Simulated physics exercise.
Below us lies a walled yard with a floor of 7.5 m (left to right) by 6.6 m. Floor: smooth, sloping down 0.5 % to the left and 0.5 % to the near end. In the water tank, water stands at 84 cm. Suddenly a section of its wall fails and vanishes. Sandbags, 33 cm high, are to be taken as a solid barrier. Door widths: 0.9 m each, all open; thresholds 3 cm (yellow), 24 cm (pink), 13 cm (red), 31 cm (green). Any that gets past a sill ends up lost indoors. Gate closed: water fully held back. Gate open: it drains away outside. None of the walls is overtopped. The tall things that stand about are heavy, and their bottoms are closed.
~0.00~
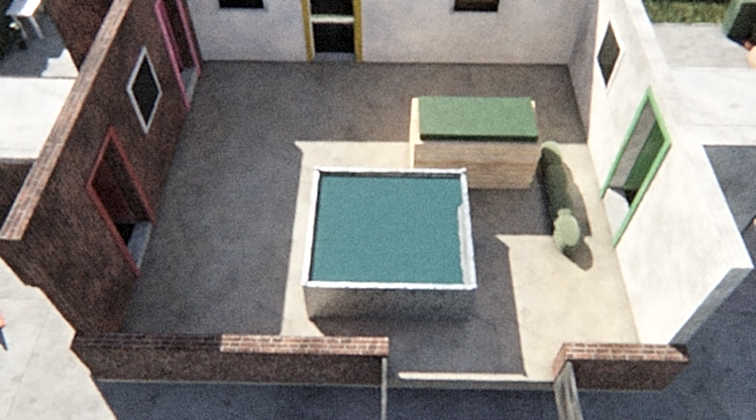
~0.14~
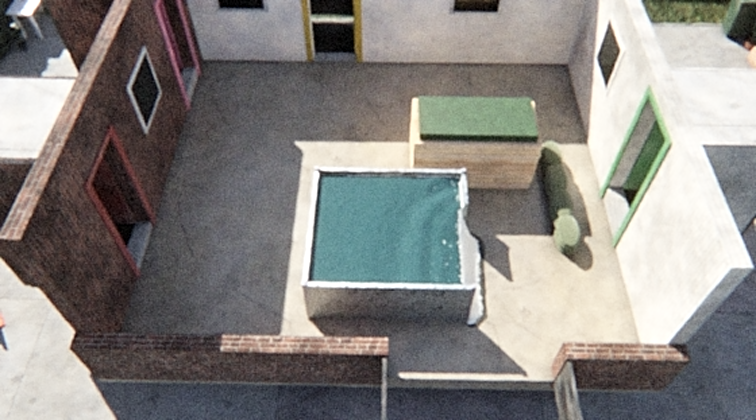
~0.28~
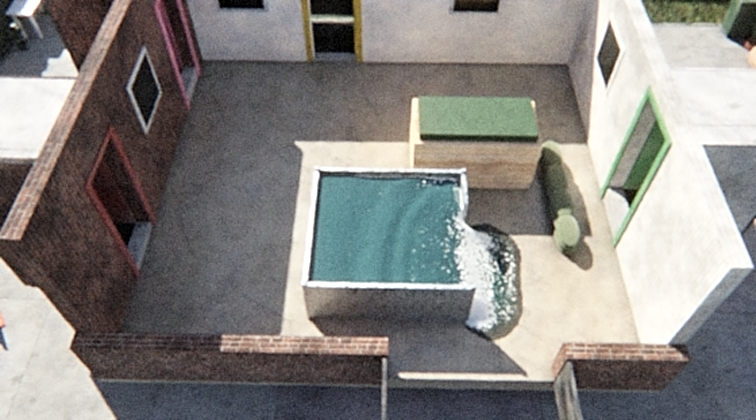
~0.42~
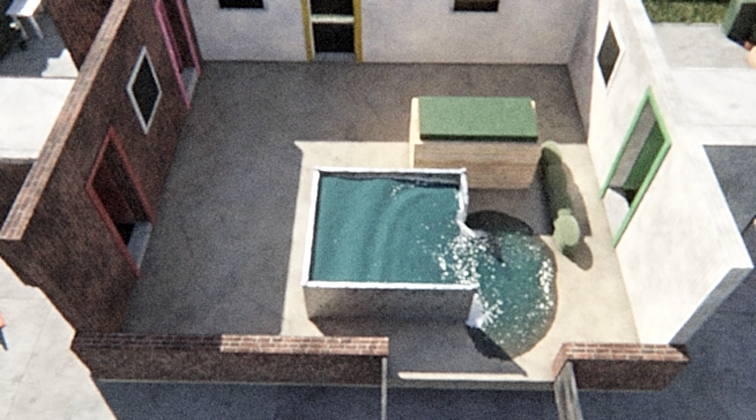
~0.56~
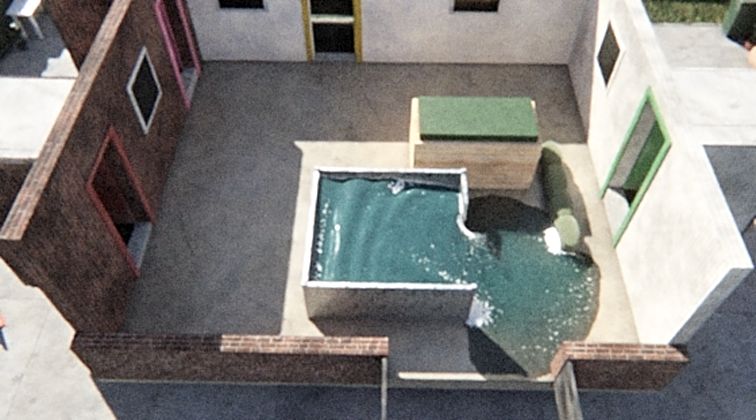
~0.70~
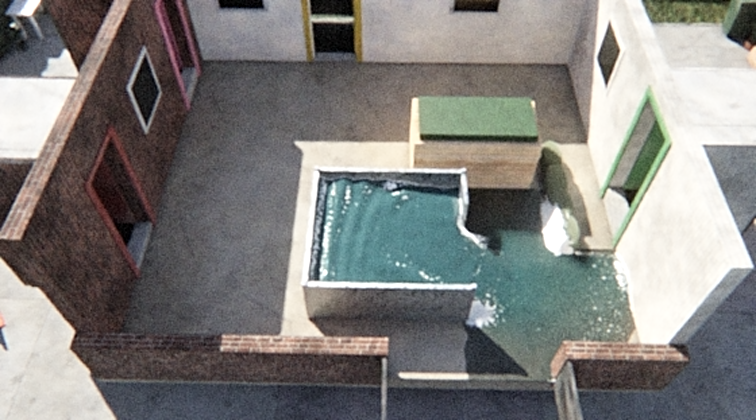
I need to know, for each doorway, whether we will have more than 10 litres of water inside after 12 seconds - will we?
Here is how it goes: The yellow door, no, not that much; the pink door, no, not that much; the red door, no, not that much; the green door, no, not that much.
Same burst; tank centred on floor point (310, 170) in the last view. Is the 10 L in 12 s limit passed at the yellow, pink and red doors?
For the yellow door, the amount is too high; for the pink door, the amount is acceptable; for the red door, the amount is acceptable.
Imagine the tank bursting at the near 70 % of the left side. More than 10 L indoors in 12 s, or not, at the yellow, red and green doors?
In that case, yellow door: More than that, red door: More than that, green door: Less than that.
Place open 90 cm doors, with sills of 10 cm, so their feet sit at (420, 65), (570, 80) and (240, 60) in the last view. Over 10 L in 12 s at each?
The first one doesn't reach it, the second one exceeds it, and the third one doesn't reach it.
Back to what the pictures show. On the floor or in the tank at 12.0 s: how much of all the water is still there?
It comes to near 68 per cent.
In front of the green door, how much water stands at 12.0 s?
Close to 5.5 cm of depth.
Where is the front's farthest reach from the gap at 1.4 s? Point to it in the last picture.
Somewhere around (527, 122).
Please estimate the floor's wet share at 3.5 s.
Close to 35 in a hundred.
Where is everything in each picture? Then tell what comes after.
The first frame shows the water tank at (389, 227) is whole and still, 84 cm deep.
In the second frame, the front is at (470, 324), 0.8 m from the gap at (463, 264); 0.4 m2 of floor is under water; 84 cm left at the back of the water tank.
In the third frame, the front is at (500, 332), 1.1 m from the gap at (463, 266); 1.4 m2 of floor is under water; 84 cm left at the back of the water tank.
In the fourth frame, water pours out at (462, 268) and has run 1.5 m, to (547, 251); typically 11 cm deep outside, 84 cm at the water tank's back.
In the fifth frame, the front is at (591, 264), 2.1 m from the gap at (462, 268); 4.8 m2 of floor is under water; 79 cm left at the back of the water tank.
In the sixth frame, the front is at (632, 320), 2.6 m from the gap at (462, 268); 6.4 m2 of floor is under water; 71 cm left at the back of the water tank.
After 1.4 s water covers 15 % of the floor and is deepest (66 cm) near (610, 365); yellow door not reached, pink door not reached, red door not reached, green door 10 cm at the sill, 0 L in.
After 2.2 s water covers 25 % of the floor and is deepest (50 cm) near (579, 277); yellow door not reached, pink door not reached, red door not reached, green door 18 cm at the sill, 0 L in.
After 3.5 s water covers 35 % of the floor and is deepest (50 cm) near (552, 67); yellow door not reached, pink door not reached, red door not reached, green door 18 cm at the sill, 0 L in.
After 7.0 s water covers 75 % of the floor and is deepest (18 cm) near (176, 152); yellow door 3 cm at the sill, 0 L in, pink door 13 cm at the sill, 0 L in, red door 3 cm at the sill, 0 L in, green door 9 cm at the sill, 0 L in.
After 12.0 s water covers 90 % of the floor and is deepest (12 cm) near (114, 356); yellow door 2 cm at the sill, 1 L in, pink door 9 cm at the sill, 0 L in, red door 6 cm at the sill, 0 L in, green door 6 cm at the sill, 0 L in.
